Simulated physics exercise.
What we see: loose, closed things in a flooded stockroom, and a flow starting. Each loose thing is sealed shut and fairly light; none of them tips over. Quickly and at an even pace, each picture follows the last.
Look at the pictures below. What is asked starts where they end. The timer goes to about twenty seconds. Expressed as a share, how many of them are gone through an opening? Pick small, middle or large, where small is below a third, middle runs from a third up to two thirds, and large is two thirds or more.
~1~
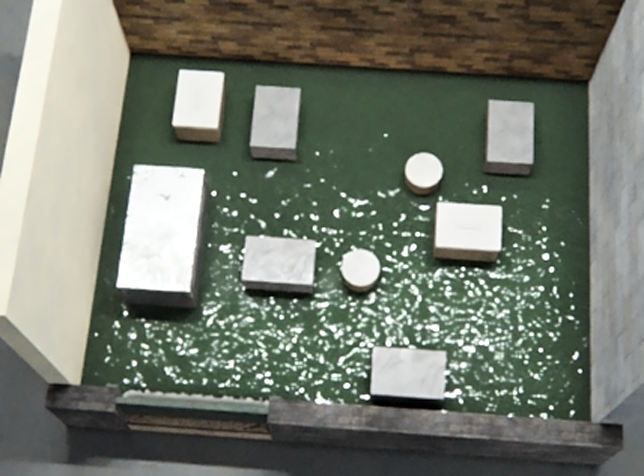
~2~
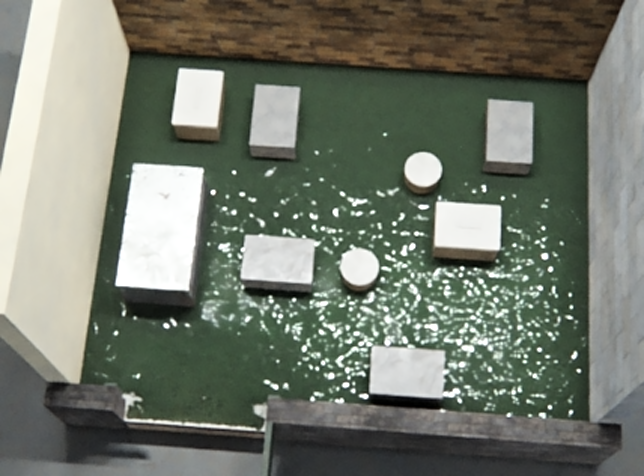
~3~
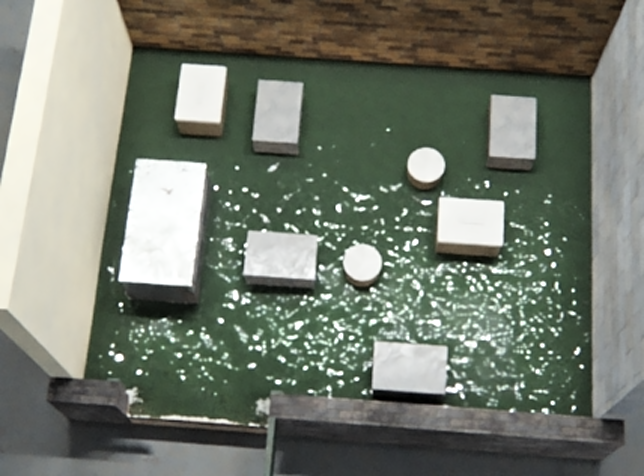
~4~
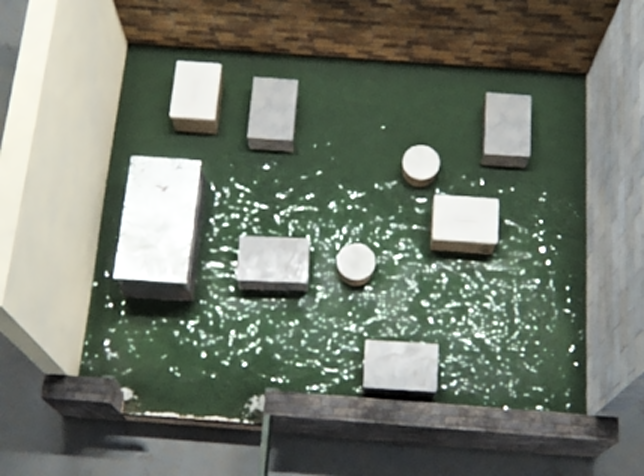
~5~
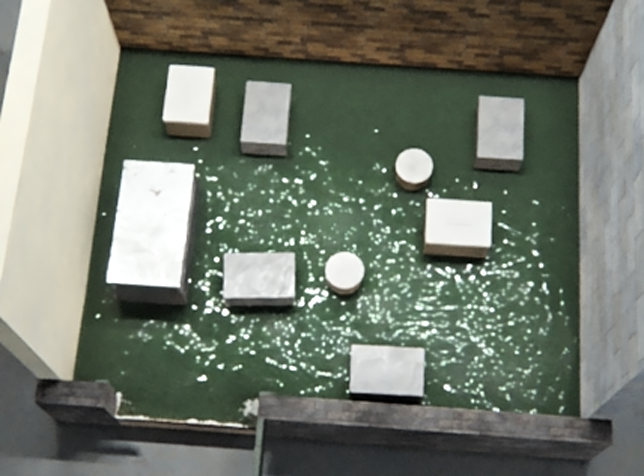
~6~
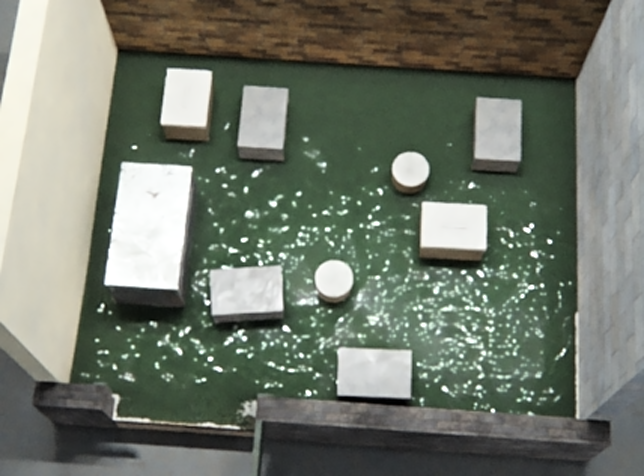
Middle.
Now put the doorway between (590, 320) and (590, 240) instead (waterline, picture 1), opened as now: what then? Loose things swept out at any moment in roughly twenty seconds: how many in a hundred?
That comes out at 60 in a hundred.
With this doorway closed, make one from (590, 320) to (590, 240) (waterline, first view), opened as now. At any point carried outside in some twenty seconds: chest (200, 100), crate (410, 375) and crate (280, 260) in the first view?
Retained - lost - retained.
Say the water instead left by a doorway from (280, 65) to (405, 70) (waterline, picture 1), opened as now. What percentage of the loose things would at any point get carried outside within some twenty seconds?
Roughly 90 in a hundred.
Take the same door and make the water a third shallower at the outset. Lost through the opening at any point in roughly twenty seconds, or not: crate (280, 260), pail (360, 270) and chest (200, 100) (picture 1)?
Escapes, escapes, held back.
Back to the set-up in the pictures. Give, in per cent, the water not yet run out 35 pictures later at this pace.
My answer is close to 48 percent.
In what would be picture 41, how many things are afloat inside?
3 in total.
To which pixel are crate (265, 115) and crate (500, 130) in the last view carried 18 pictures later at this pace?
I'd say close to (224, 196) and close to (466, 158).
A moment on, 1 of 8 are out; 7 afloat.
Next, 3 of 8 are out; 5 afloat.
Later, 5 of 8 are out; 3 afloat.
In the end, 5 of 8 are out; 2 afloat.
